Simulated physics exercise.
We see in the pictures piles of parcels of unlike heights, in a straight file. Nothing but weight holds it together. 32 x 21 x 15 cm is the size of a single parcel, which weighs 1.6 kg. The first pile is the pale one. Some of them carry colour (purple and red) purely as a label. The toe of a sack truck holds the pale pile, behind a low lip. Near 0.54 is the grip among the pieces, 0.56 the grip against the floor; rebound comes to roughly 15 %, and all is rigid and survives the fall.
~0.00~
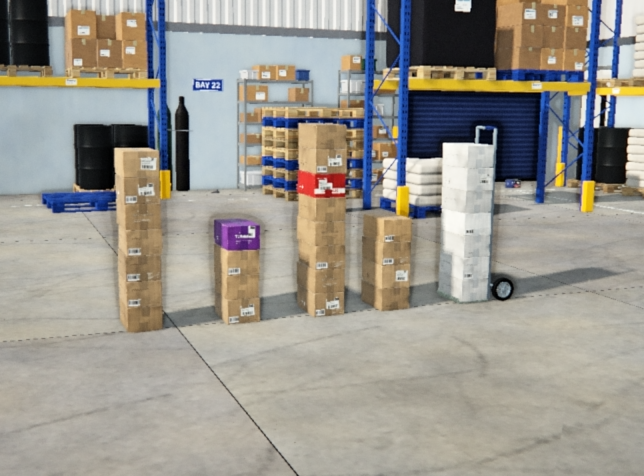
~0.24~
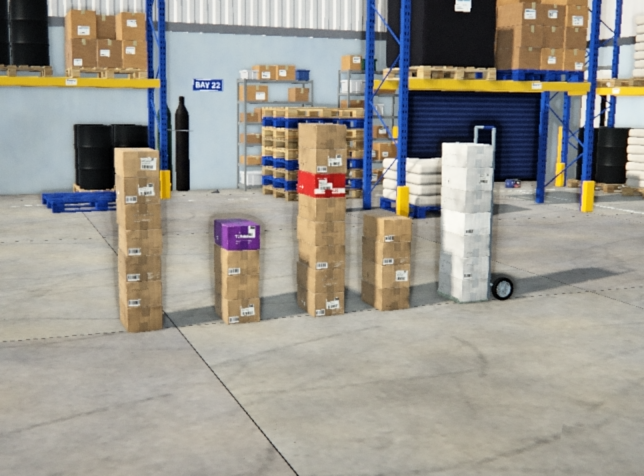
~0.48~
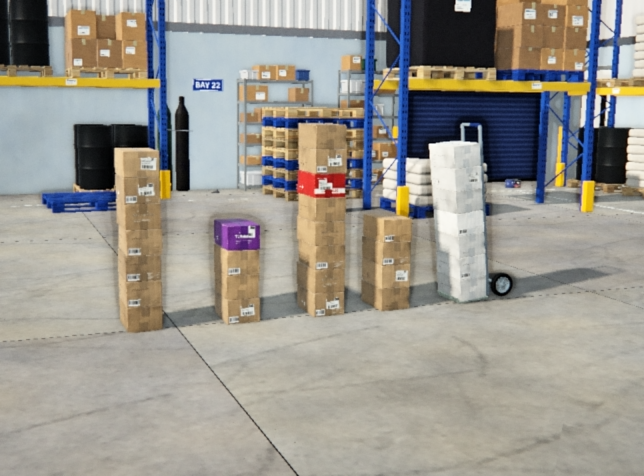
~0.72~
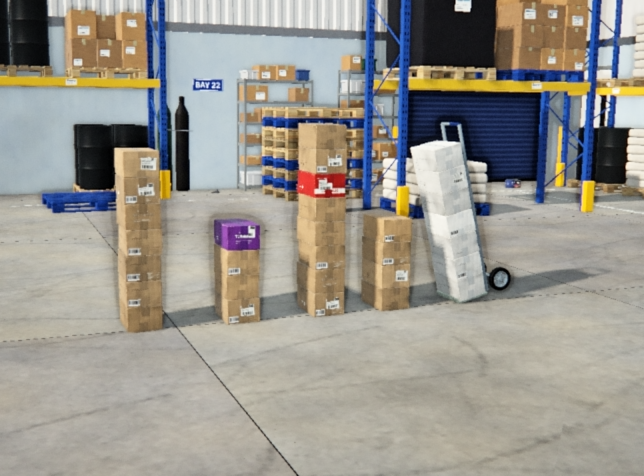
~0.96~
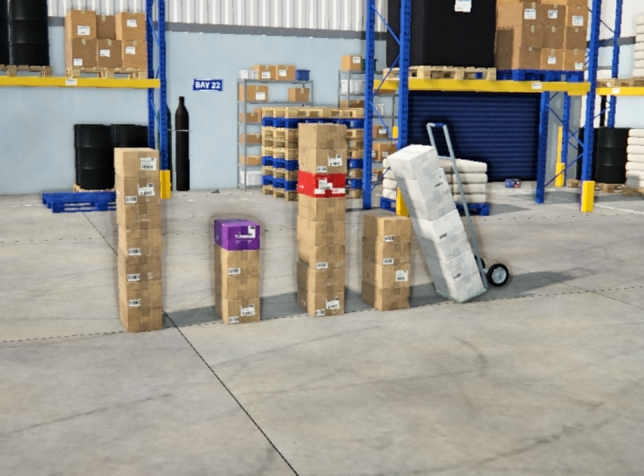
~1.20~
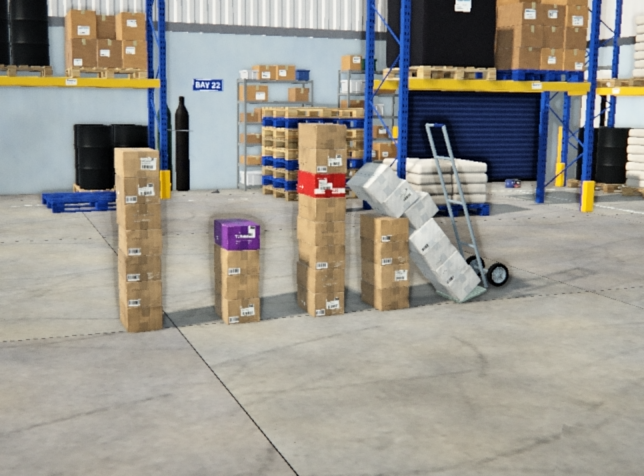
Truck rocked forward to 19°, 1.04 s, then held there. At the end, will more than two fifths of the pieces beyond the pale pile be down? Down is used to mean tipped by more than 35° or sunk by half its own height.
No.
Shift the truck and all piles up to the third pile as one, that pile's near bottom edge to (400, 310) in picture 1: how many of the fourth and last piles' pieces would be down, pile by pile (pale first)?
It would come to fourth 0, last 0.
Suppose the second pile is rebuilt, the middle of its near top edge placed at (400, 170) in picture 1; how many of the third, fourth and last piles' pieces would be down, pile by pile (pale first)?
Pile by pile that makes third 8, fourth 4, last 6.
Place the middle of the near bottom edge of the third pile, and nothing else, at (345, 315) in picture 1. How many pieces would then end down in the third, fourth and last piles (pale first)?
Then, pile by pile: Third 0, fourth 0, last 0.
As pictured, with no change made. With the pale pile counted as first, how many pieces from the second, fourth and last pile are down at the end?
Each in turn: Second 0; fourth 0; last 0.
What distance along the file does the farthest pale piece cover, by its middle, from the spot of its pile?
Roughly 90 cm along.
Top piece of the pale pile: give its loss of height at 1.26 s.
Some 20 centimetres.
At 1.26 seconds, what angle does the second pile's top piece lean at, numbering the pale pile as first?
It sits around 0° from upright.
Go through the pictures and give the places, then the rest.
In the first frame (pixels give the middle of a visible side), truck frame (494, 163) 0° forward; red parcel (330, 186); purple parcel (244, 238); none of the others has stirred.
In the second frame, truck frame (493, 163) 1° forward; purple parcel (244, 238).
In the third frame, truck frame (481, 160) 6° forward, top of the pale pile leaning 6°; purple parcel (244, 238); none of the others has stirred.
In the fourth frame, truck frame (465, 159) 13° forward, top of the pale pile leaning 14°; red parcel (330, 186); none of the others has stirred.
In the fifth frame, truck frame (453, 159) 19° forward, top of the pale pile leaning 24°; red parcel (330, 186); none of the others has stirred.
In the sixth frame, truck frame (452, 159) 19° forward, top of the pale pile leaning 43°; red parcel (330, 186); purple parcel (244, 238); movement in 2 of them.
After 1.26 s, 6 of the pale pile down; none of the 23 other parcels down, 3 disturbed.
After 1.38 s, 6 of the pale pile down; none of the 23 other parcels down, 4 disturbed.
After 1.78 s, 7 of the pale pile down; none of the 23 other parcels down, 4 disturbed.
In the end (2.3 s), 7 of the pale pile down; none of the 23 other parcels down, 4 disturbed; red parcel unmoved; purple parcel unmoved. That is 0 per cent. From the last view, middles, red parcel near (320, 184), purple parcel near (237, 234).
